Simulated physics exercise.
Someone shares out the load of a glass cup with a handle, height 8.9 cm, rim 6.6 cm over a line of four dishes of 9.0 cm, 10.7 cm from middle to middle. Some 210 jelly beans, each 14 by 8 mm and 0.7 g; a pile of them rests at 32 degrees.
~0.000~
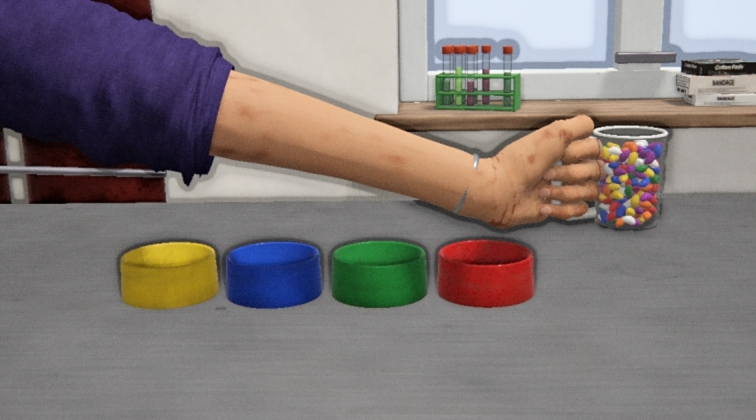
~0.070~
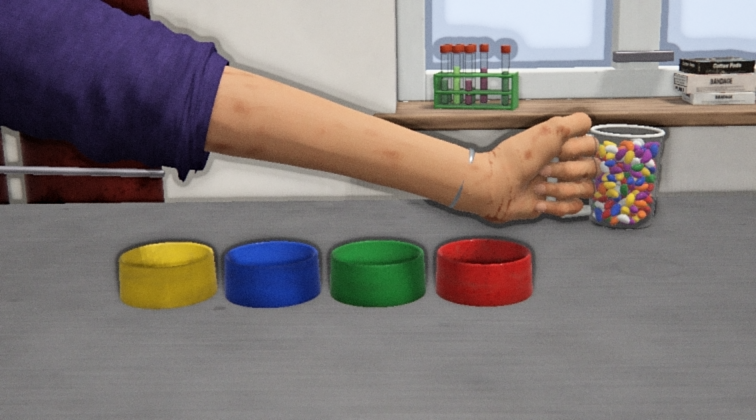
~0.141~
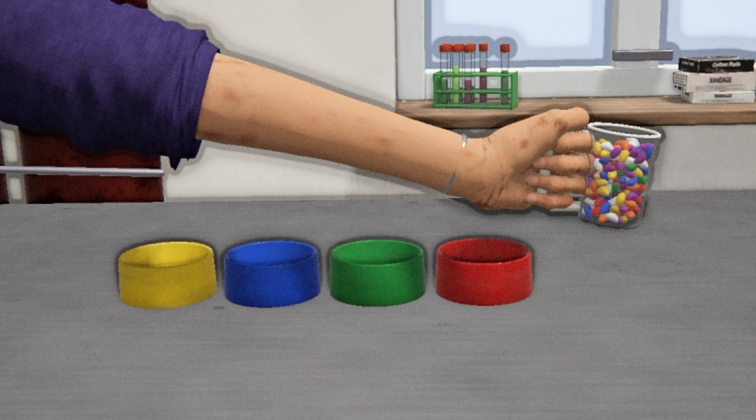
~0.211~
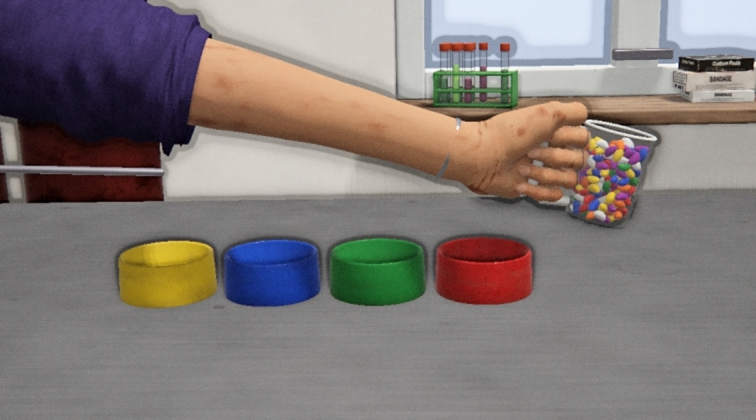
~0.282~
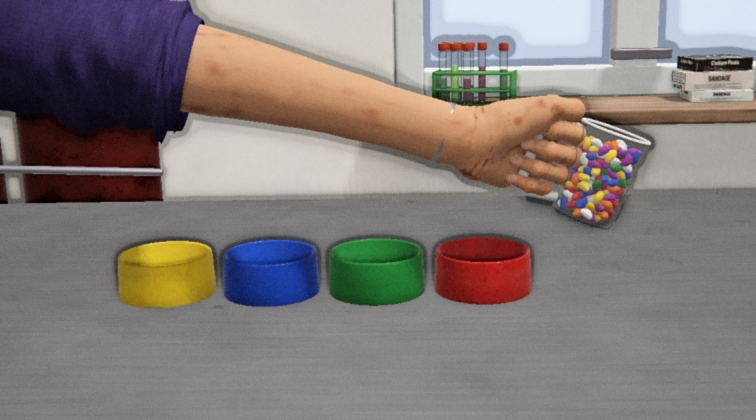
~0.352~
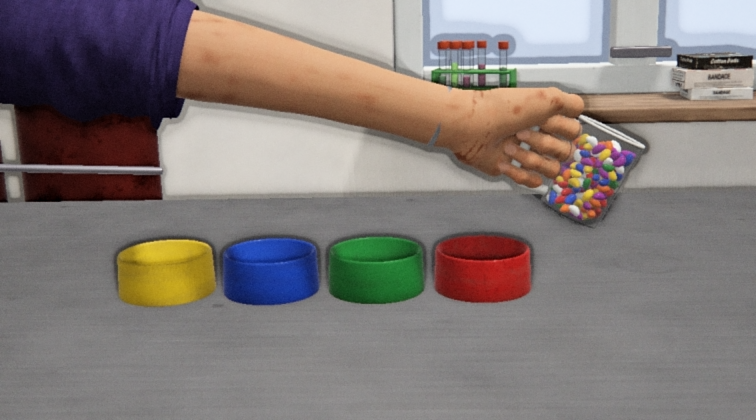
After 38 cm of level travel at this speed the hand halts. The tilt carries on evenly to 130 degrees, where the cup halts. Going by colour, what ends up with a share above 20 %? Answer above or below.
Red dish: Above; blue dish: Below; green dish: Below; yellow dish: Below; on the counter: Above.
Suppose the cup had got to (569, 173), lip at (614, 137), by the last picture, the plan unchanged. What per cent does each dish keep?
Red 0, blue 90, green 0, yellow 0.
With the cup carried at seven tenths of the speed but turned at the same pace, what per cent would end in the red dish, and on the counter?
Then: Red 0; counter 100.
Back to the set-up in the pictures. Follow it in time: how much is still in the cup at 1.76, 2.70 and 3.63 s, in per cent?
In turn: 0, 0, 0.
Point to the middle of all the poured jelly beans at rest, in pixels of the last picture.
Near (499, 273).
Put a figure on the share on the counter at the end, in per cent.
Roughly 30 per cent.
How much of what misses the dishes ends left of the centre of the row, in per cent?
Roughly 0 per cent.
Then, at 1.76 s, tilt 130 degrees; cup holds 0 %, red 70 %.
After 2.70 s, tilt 130 degrees; cup holds 0 %, red 70 %.
After 3.63 s, tilt 130 degrees; cup holds 0 %, red 70 %.
By 3.9 s all is still; red 70 %, blue 0 %, green 0 %, yellow 0 %, counter 30 %.
